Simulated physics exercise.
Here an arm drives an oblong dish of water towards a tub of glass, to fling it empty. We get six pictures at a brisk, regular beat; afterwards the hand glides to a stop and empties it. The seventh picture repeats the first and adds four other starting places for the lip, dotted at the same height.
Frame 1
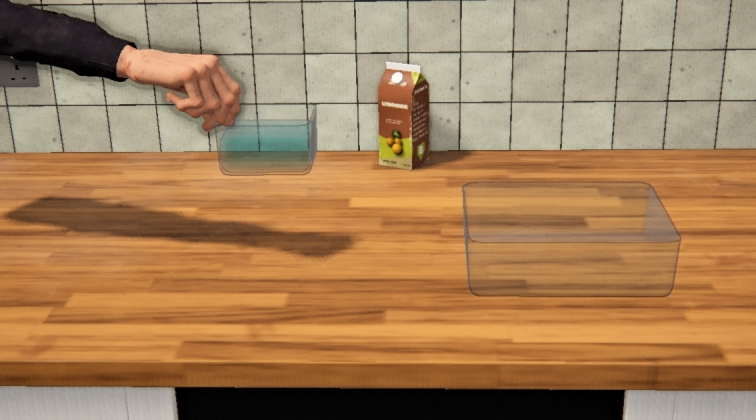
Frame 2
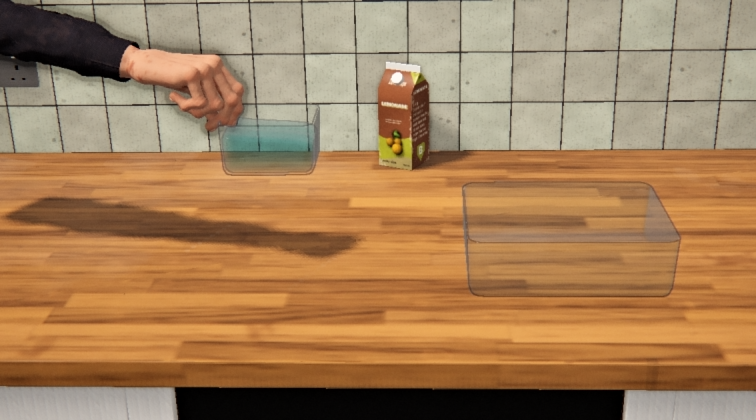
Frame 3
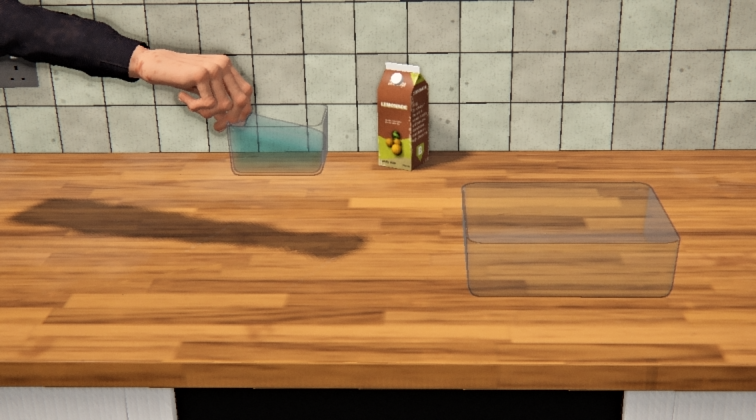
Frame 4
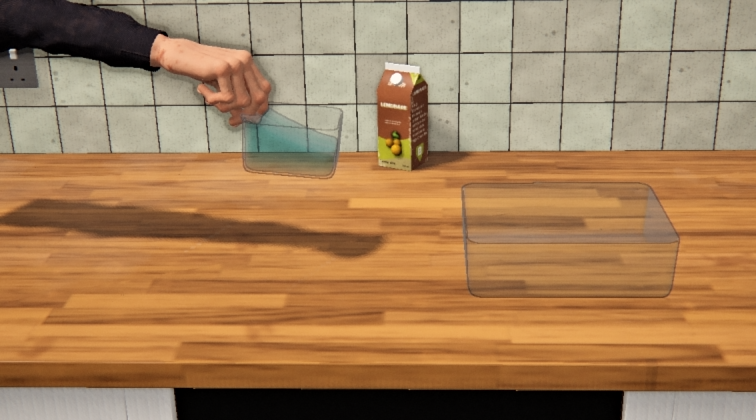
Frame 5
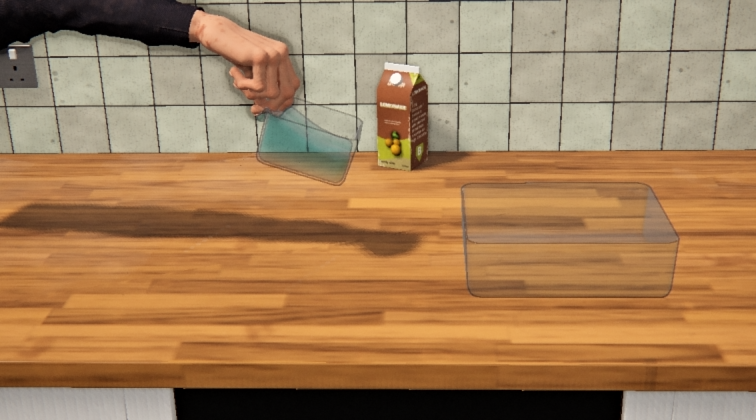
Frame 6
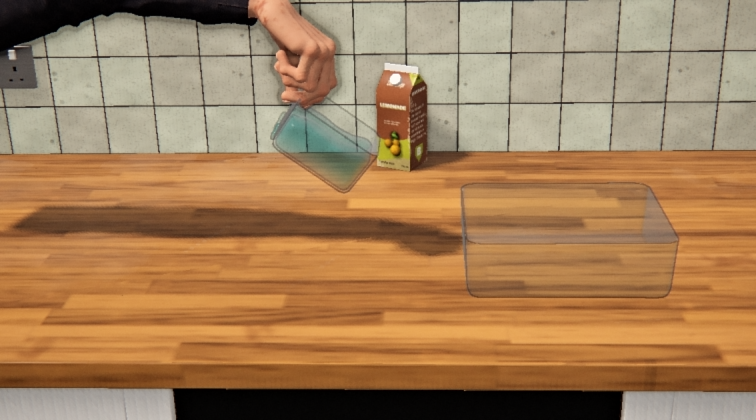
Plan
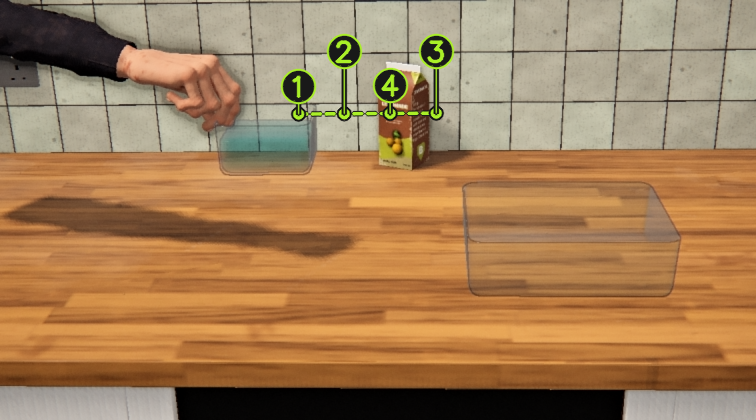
On a wooden kitchen counter, a hand moves a clear rectangular dish of blue-green water rightward past a brown carton, slowly at first, then lifts and tilts it down to the right, with an empty clear tub standing at right.
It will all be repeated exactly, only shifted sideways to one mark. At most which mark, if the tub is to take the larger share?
Choose 2.
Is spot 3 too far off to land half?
No, not at all.
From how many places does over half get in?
Three of the four.
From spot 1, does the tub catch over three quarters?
No.
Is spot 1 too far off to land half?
Yes, it does.
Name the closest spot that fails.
The answer is 1.
On the marked copy, 1 at (298, 114); 2 at (344, 113); 3 at (436, 113); 4 at (390, 113).
For spot 1, about 22 % lands in the tub, 73 % falls short and 5 % goes beside or beyond.
For spot 2, about 74 % lands in the tub, 17 % falls short and 9 % goes beside or beyond.
For spot 3, about 83 % lands in the tub, 6 % falls short and 12 % goes beside or beyond.
For spot 4, about 81 % lands in the tub, 3 % falls short and 16 % goes beside or beyond.
